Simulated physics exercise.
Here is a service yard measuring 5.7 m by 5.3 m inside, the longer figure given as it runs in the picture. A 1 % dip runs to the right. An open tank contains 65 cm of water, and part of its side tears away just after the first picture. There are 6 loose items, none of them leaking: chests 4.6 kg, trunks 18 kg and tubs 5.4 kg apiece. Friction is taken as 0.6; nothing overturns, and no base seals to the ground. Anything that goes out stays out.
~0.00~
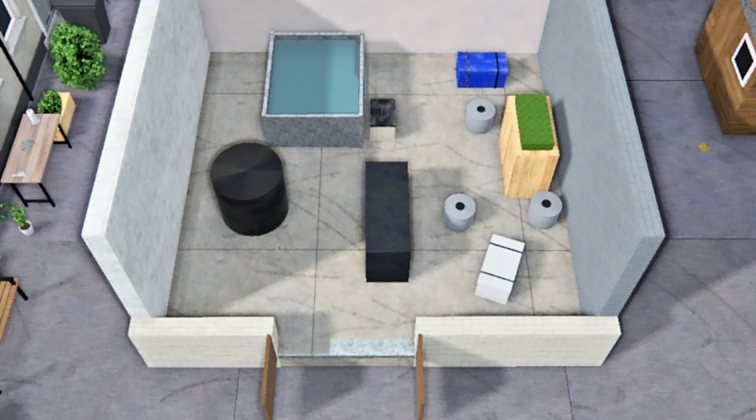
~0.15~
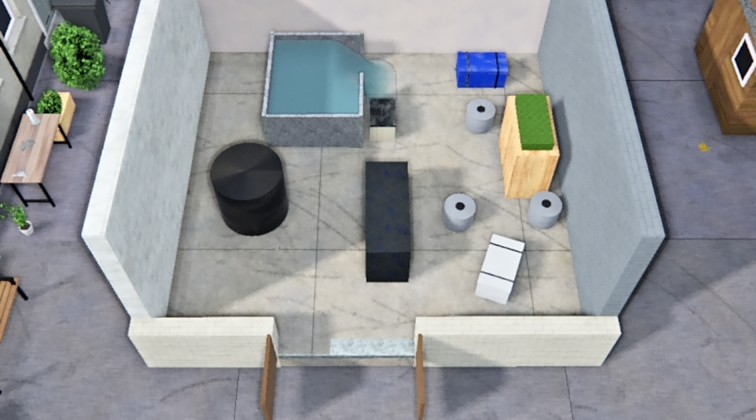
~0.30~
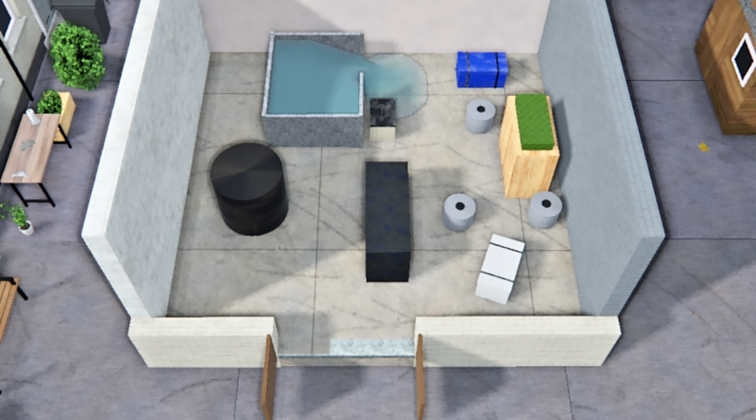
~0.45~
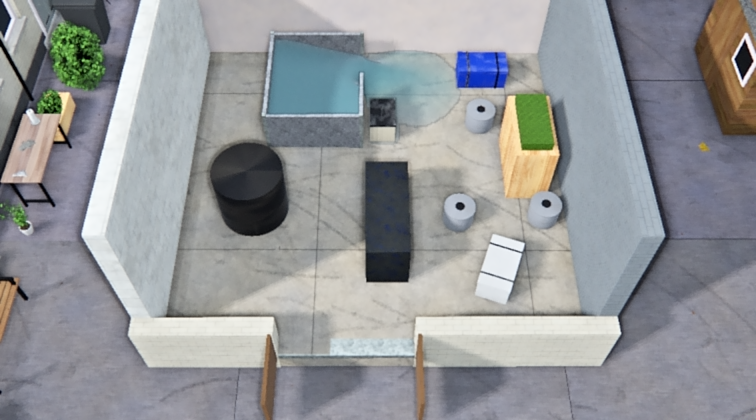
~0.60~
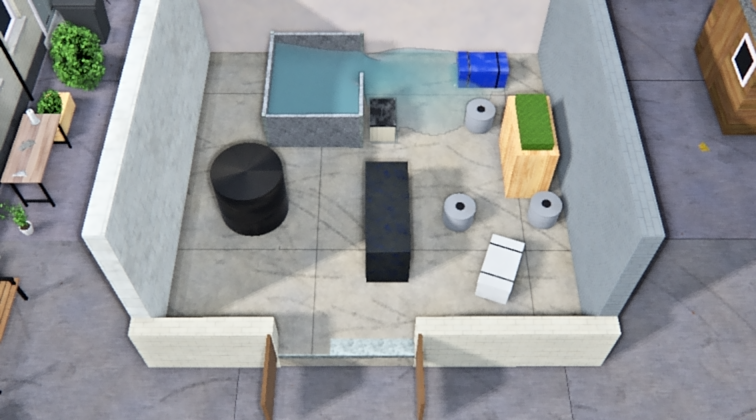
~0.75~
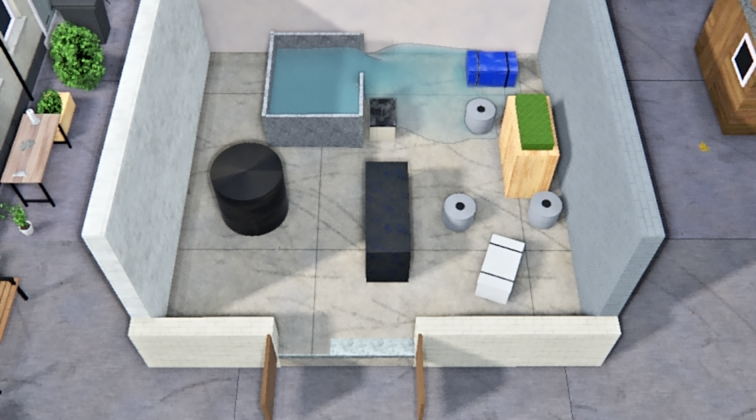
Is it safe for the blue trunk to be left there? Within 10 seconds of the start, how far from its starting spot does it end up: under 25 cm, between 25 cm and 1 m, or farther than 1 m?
Farther than 1 m.
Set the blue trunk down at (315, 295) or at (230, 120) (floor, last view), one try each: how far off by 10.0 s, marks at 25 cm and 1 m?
I'd expect that it remains where it was first and remains where it was second.
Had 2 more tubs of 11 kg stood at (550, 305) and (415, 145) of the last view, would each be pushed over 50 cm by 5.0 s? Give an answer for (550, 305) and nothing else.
It is more.
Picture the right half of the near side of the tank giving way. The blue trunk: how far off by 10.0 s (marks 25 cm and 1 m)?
Note: Blue trunk unmoved.
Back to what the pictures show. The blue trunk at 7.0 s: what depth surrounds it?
Roughly 5 cm.
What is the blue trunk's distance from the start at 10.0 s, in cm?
Measured offset: Near 350 cm.
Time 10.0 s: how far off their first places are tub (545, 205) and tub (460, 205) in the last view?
Lab note - net shifts in turn: 60 cm; 250 cm.
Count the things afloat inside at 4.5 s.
At that instant the tally stands at 4.
After 2.0 s the blue trunk is near (525, 73), 0.8 m from its start, afloat; 0 of 6 are out; 2 afloat.
After 4.5 s the blue trunk is near (444, 116), 1.4 m from its start, afloat; 0 of 6 are out; 4 afloat.
After 7.0 s the blue trunk is near (311, 155), 3.4 m from its start, aground; 0 of 6 are out; 5 afloat.
After 10.0 s the blue trunk is near (293, 154), 3.6 m from its start, aground; 0 of 6 are out; 4 afloat.
